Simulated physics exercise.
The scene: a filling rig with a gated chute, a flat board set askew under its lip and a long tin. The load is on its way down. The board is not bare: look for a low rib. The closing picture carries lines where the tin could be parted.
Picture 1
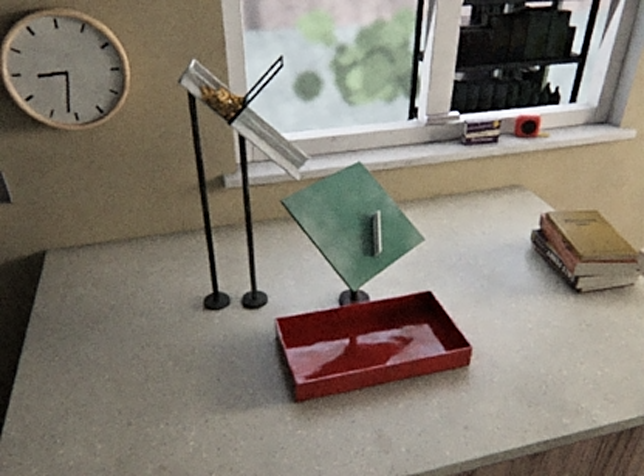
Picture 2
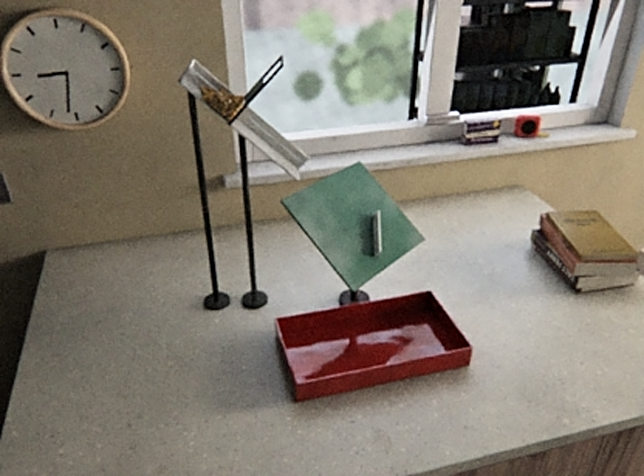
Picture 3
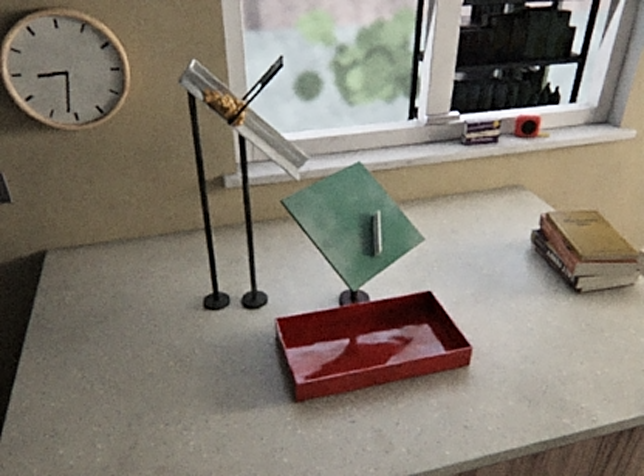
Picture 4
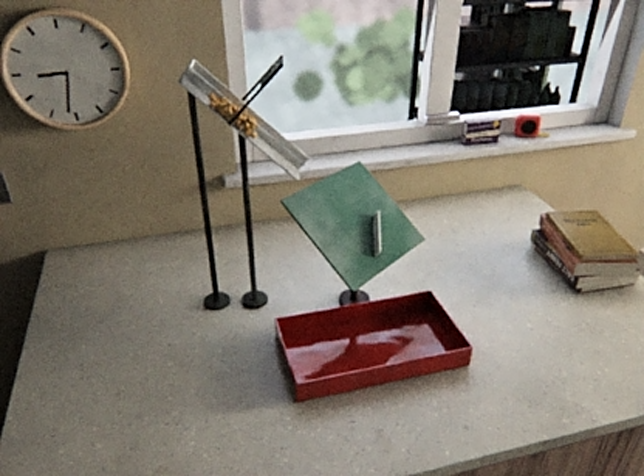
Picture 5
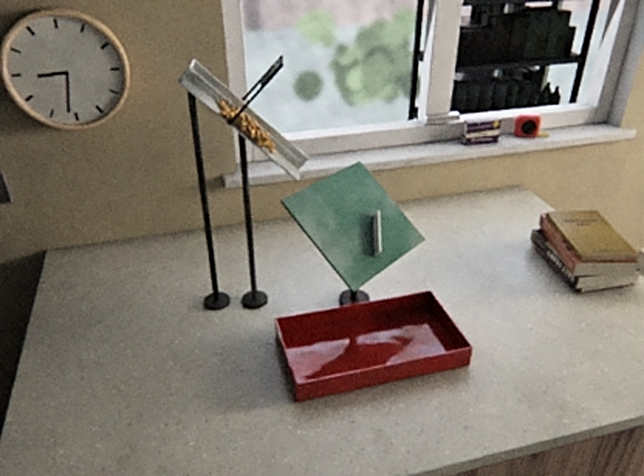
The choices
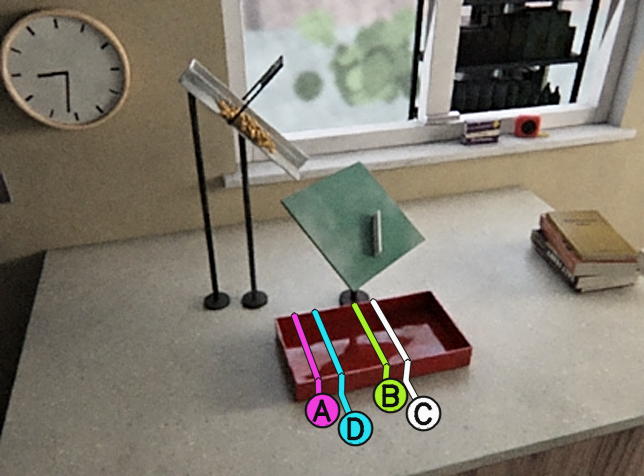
On a pale worktop by a window, dried chickpeas sliding down a clear sloping chute above a tilted green board and red tin.
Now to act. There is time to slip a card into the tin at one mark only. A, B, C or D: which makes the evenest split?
C is best.
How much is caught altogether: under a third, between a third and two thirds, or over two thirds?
About that: Over two thirds.
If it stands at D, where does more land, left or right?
Right.
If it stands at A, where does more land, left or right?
The right side.
On the marked copy, line A crosses the front rim at (318, 379); line B crosses the front rim at (386, 365); line C crosses the front rim at (407, 361); line D crosses the front rim at (341, 374).
For line A, of what is caught, none on the left of the divider, all on the right.
For line B, of what is caught, a small part on the left of the divider, nearly all on the right.
For line C, of what is caught, about half on the left of the divider, about half on the right.
For line D, of what is caught, none on the left of the divider, all on the right.
